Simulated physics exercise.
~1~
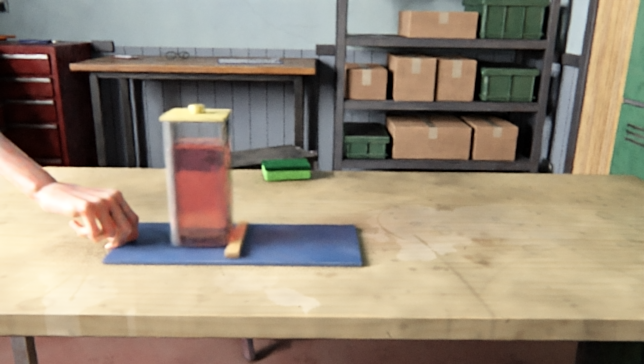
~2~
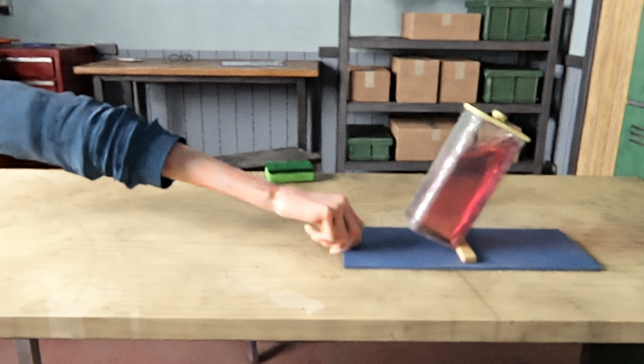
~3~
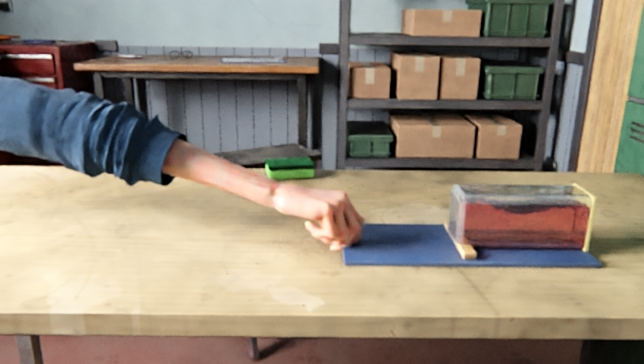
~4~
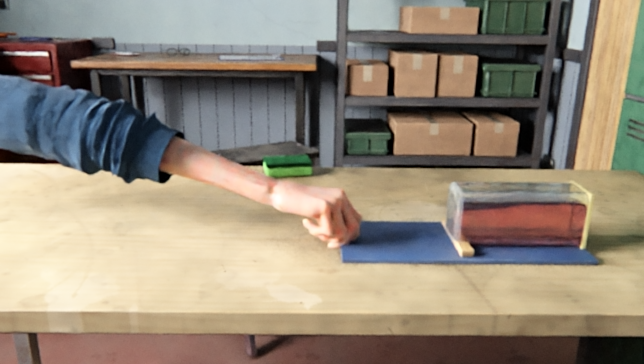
The clip opens on a workbench where a hand rests at the left end of a blue board carrying an upright, clear container of red liquid with a yellowish cap, a small wooden strip beside its base. The hand pushes the board to the right across the table top, the blue-sleeved arm stretching into view. As the board reaches the right side, the container tips rightward over the strip, its liquid slanting inside. It topples fully onto its side, cap end pointing right. Finally, it lies on the board with the liquid settled along its lower side, while the fist stays at the board's left end.
